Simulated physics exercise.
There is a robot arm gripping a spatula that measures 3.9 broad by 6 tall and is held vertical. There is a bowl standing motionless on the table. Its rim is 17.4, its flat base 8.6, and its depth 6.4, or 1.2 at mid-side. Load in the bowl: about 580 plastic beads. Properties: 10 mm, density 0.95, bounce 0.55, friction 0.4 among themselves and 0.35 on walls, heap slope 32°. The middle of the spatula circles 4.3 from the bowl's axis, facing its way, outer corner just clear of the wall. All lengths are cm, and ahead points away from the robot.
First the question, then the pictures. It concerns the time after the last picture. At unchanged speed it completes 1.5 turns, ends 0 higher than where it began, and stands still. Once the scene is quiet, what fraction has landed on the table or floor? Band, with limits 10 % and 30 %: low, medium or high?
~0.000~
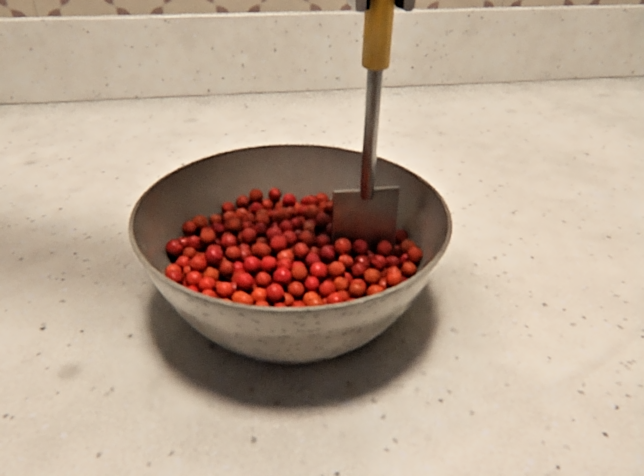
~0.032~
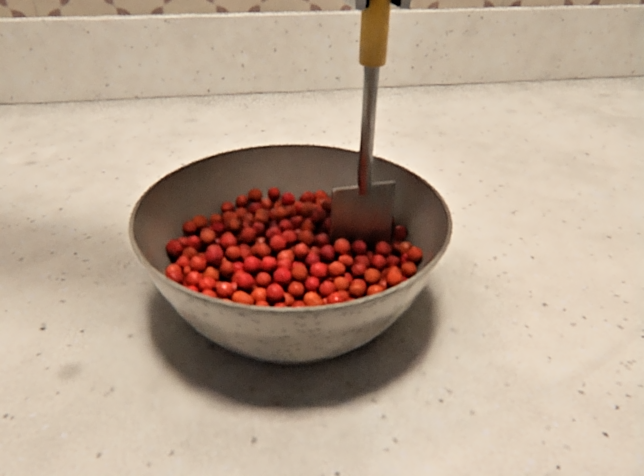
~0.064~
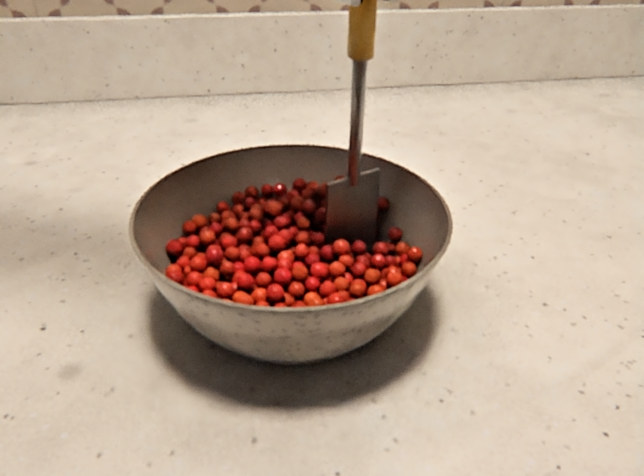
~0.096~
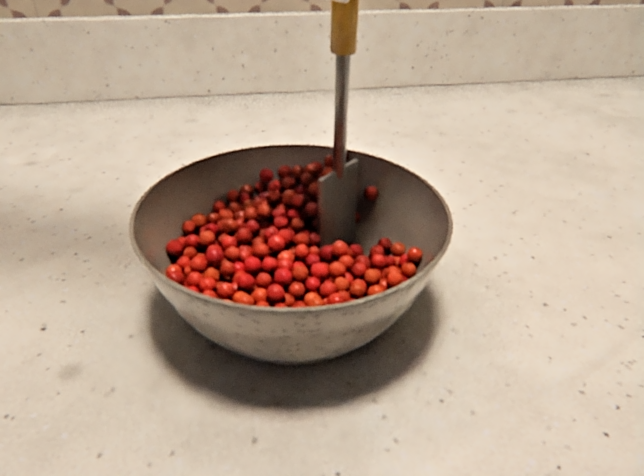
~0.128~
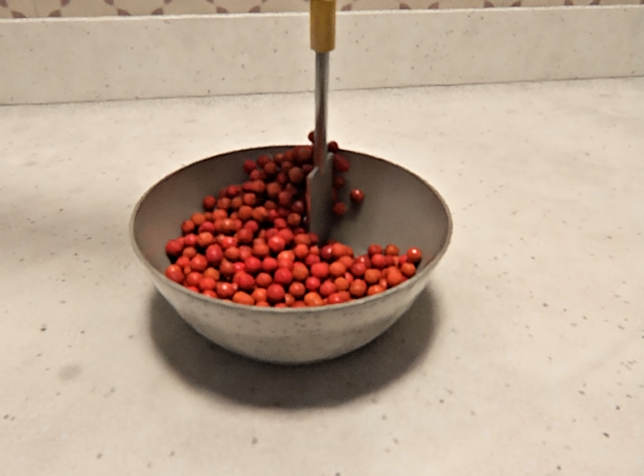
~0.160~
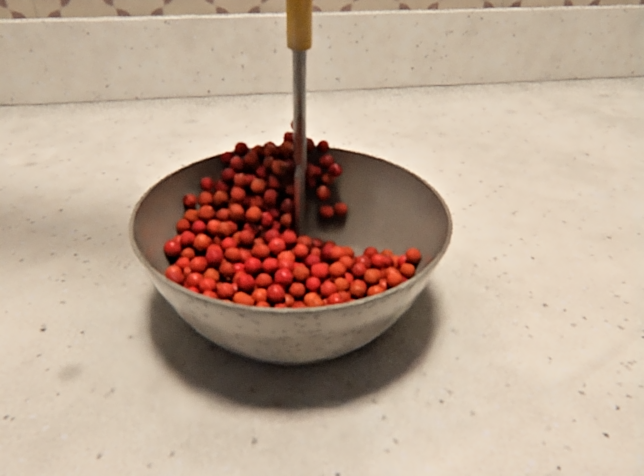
Medium.
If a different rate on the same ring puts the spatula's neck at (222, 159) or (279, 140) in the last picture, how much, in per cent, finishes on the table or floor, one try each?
Some 50 and 25 per cent.
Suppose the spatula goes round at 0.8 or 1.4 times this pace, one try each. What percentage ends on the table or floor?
Around 10 percent for the first try and 30 percent for the second.
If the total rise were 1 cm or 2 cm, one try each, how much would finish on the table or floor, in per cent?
Try one: Around 15 %; try two: Around 10 %.
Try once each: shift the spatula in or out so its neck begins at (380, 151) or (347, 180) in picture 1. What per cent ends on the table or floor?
Close to 20 per cent for the first and close to 5 per cent for the second.
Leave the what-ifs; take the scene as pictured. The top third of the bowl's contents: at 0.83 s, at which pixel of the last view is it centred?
Around (254, 187).
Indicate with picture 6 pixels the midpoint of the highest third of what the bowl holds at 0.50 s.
Around (343, 275).
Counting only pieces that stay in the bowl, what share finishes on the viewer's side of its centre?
Around 70 per cent of what the bowl keeps.
After 0.50 s, 257° round, highest piece 9 above the table; 557 in the bowl, 21 on the table or floor, 7 in flight or on the tool.
After 0.83 s, 78° round, highest piece 9 above the table; 512 in the bowl, 61 on the table or floor, 12 in flight or on the tool.
After 1.20 s, 180° round, highest piece 7 above the table; 482 in the bowl, 103 on the table or floor.
After 1.90 s, 180° round, highest piece 7 above the table; 482 in the bowl, 103 on the table or floor.
In the end, 482 in the bowl, 103 on the table or floor. That is 18 % on the table or floor.
